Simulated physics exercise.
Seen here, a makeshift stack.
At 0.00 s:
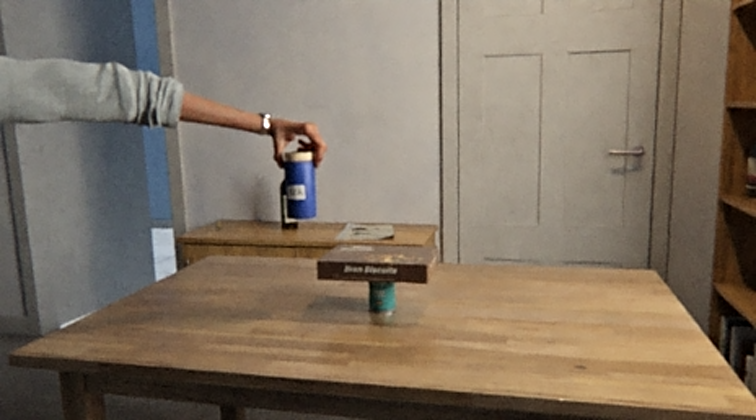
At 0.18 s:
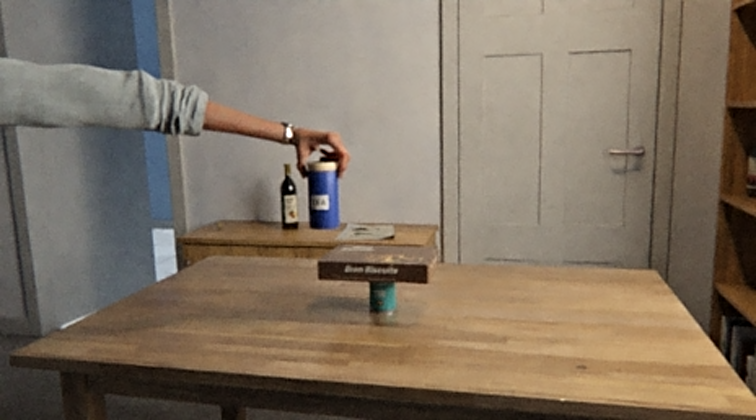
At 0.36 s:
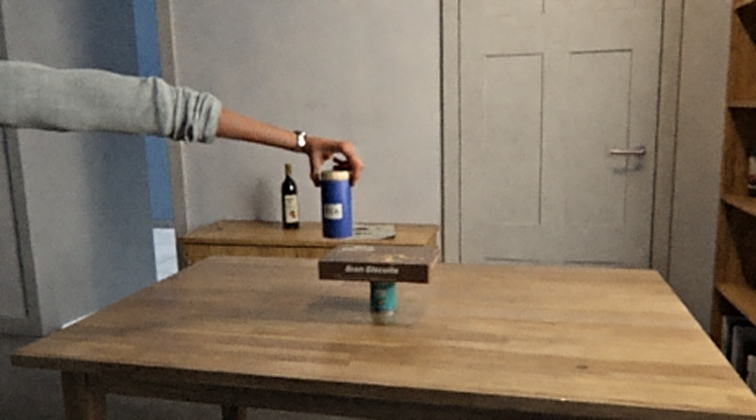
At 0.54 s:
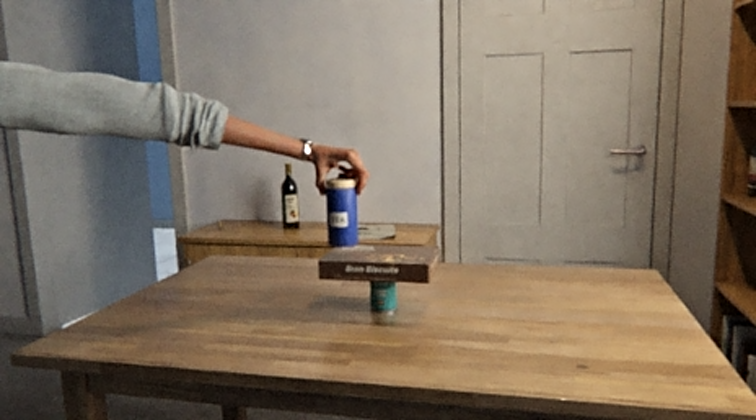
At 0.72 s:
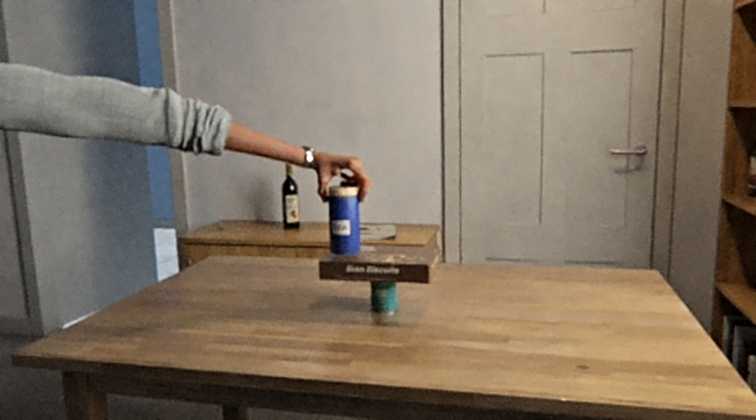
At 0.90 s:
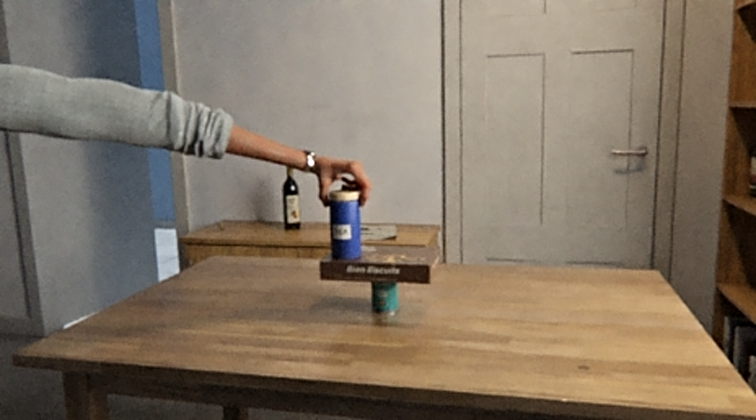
A blue jar, held from above by a hand reaching in from the left, moves rightward and down onto the left part of a flat box resting on a turquoise tin on a wooden table, the hand still gripping it.
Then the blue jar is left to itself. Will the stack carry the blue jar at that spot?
In the end the stack comes apart.
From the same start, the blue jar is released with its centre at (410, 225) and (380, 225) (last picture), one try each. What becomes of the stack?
First, it loses its balance; second, it holds.
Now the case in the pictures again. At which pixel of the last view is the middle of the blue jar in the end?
Near (264, 301).
After 1.20 s, blue jar now fallen; brown packet tipped 22° from how it was.
After 1.30 s, brown packet tipped 49° from how it was.
After 1.40 s, brown packet tipped 56° from how it was.
After 1.60 s, brown packet tipped 33° from how it was.
At rest (2.5 s), fallen, blue jar; moved from the start, brown packet; turquoise tin in place. Seen from the same camera at the end, blue jar near (263, 301). The stack gives way.
